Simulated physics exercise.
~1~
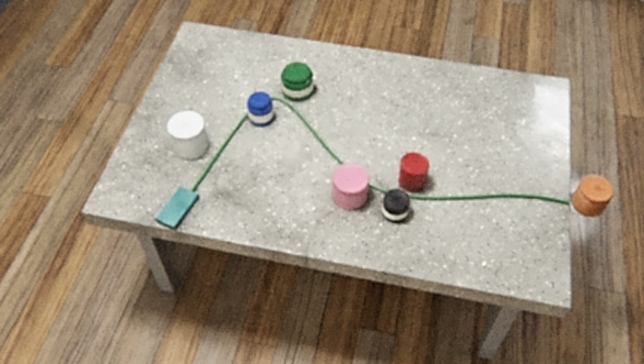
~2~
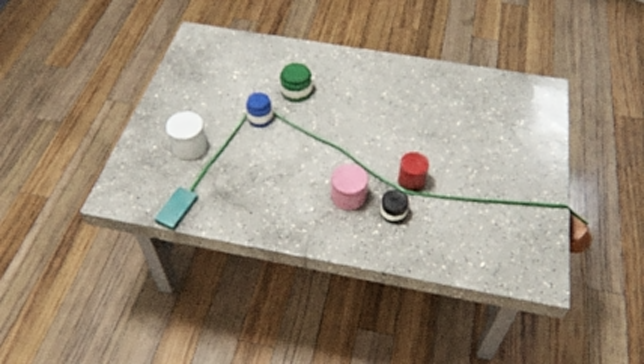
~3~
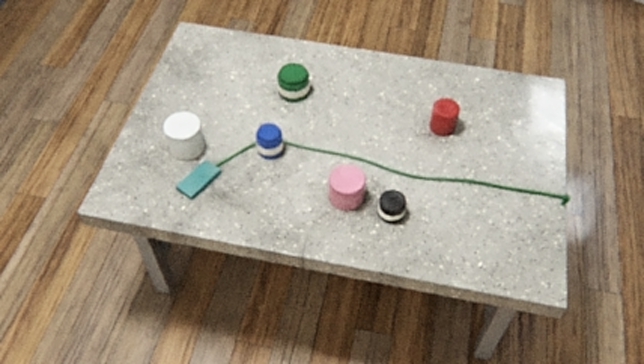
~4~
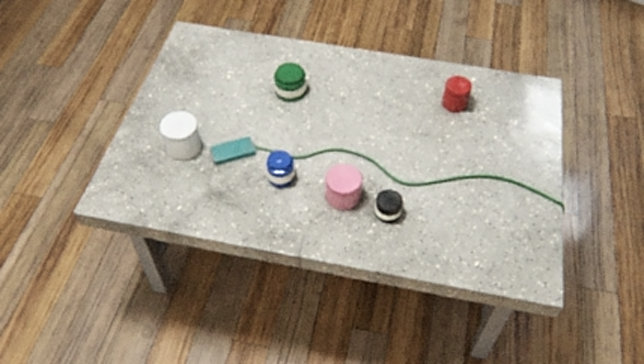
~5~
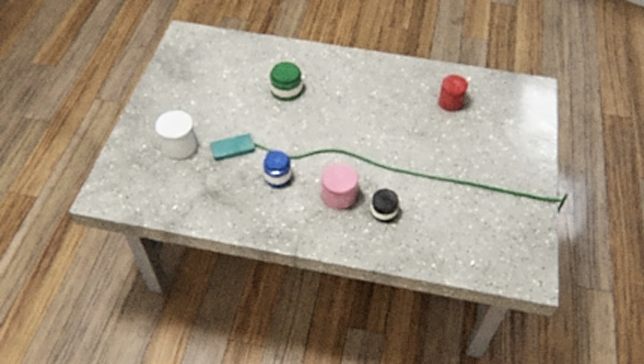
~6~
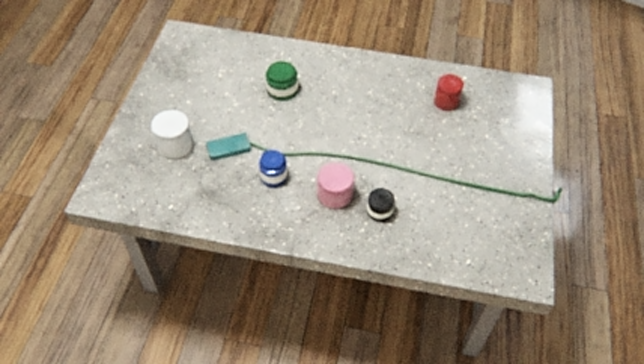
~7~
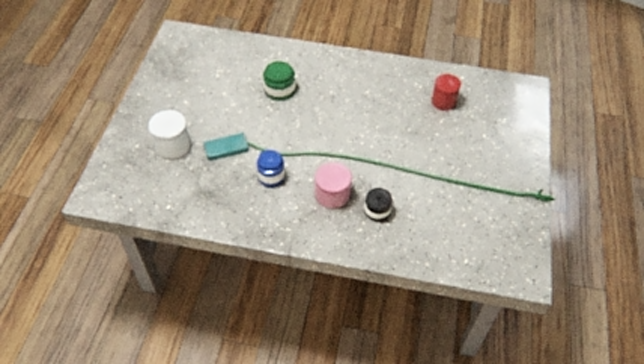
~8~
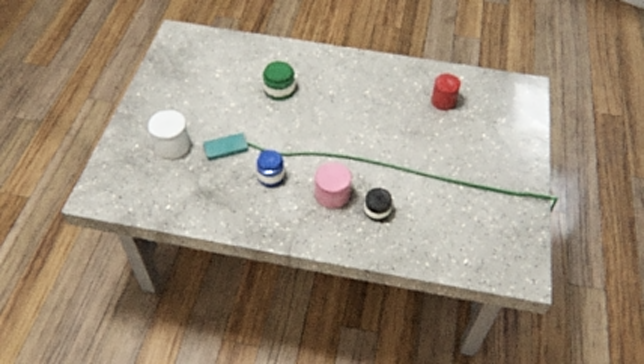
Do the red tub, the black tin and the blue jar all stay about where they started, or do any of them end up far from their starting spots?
The red tub travels a long way toward the far side and the blue jar also ends well away from its starting spot, while the black tin hardly moves.
